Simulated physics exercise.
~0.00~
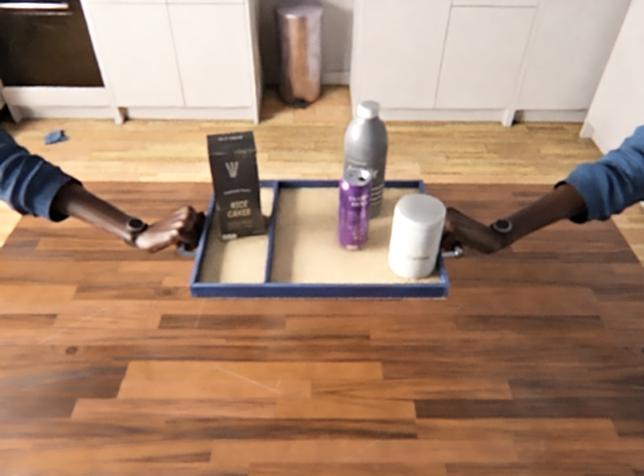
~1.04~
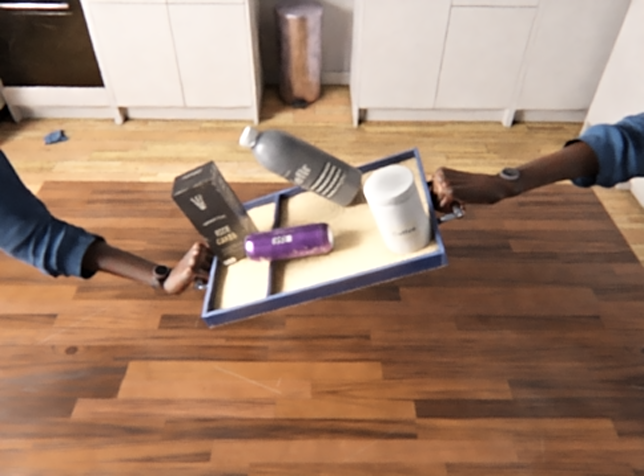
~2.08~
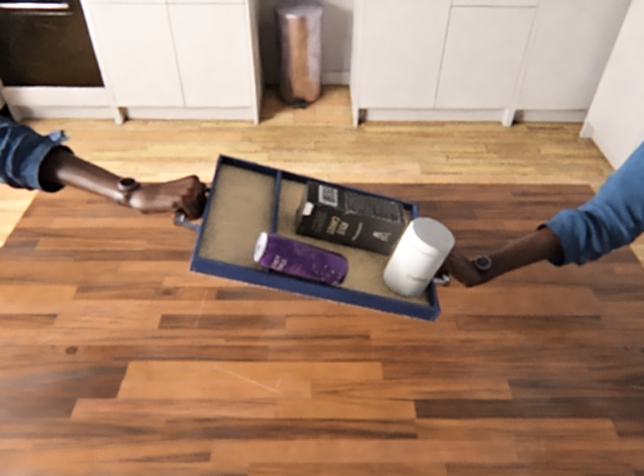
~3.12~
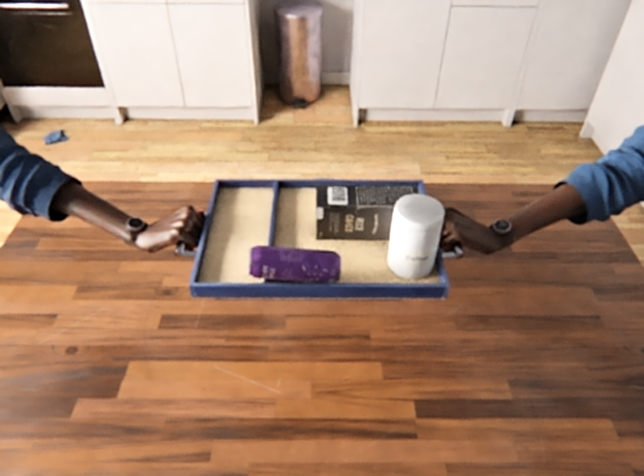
A hand-held tray tips left, then right, and levels with the can and carton toppled, bottle gone.
